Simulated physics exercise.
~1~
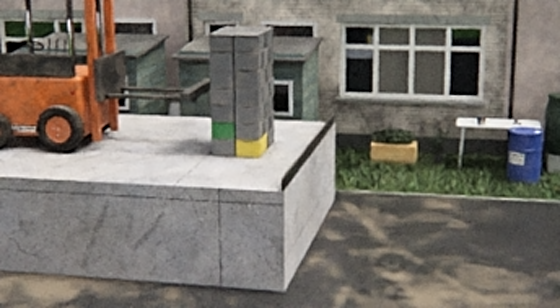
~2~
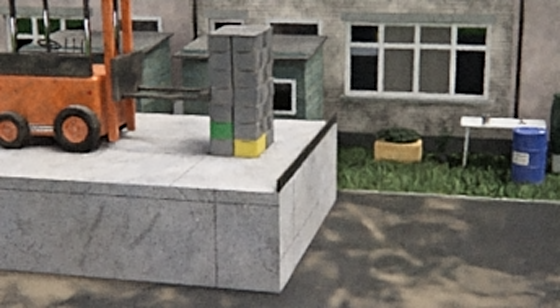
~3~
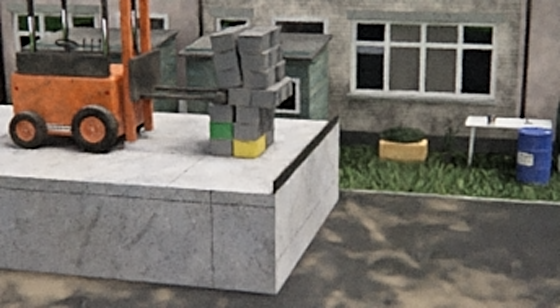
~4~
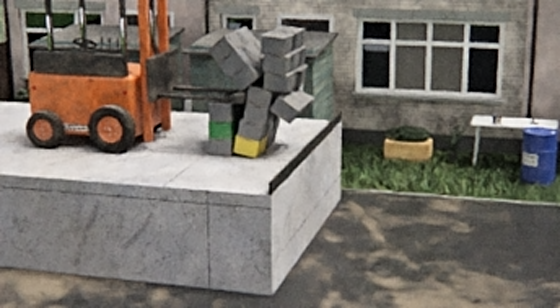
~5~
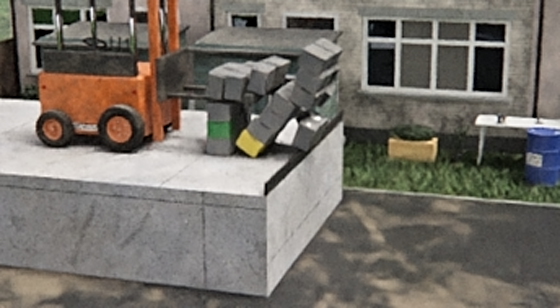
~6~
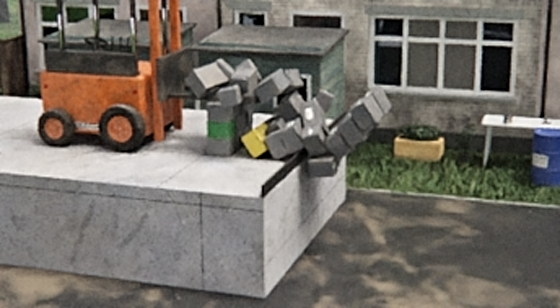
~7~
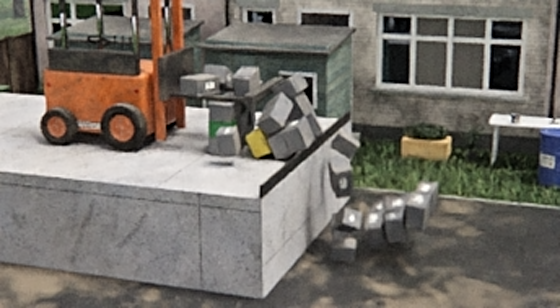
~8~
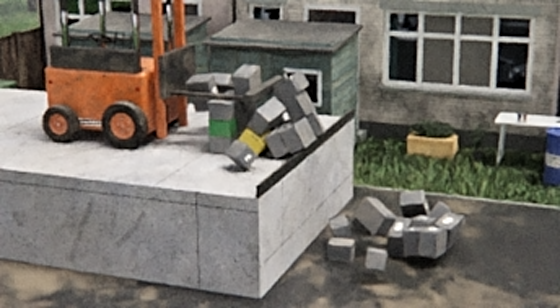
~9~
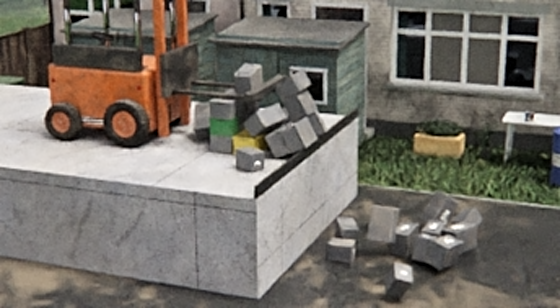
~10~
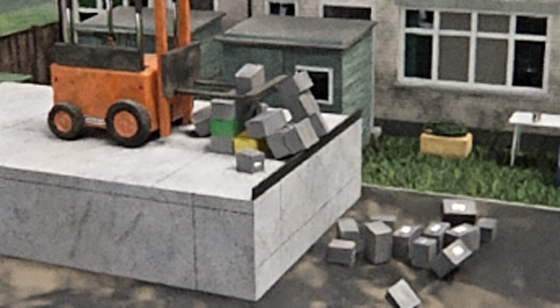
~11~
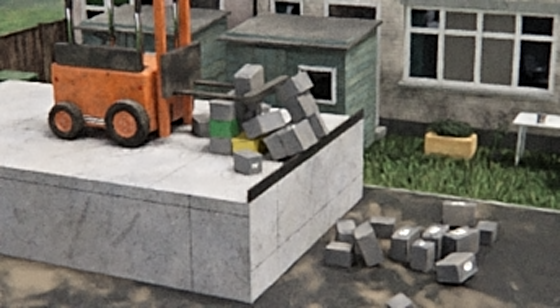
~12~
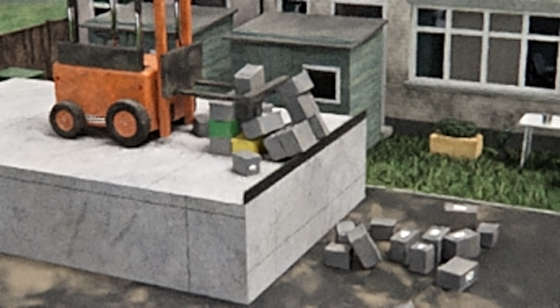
On a concrete platform, a forklift's beam topples stacked grey blocks, sending some over the edge.
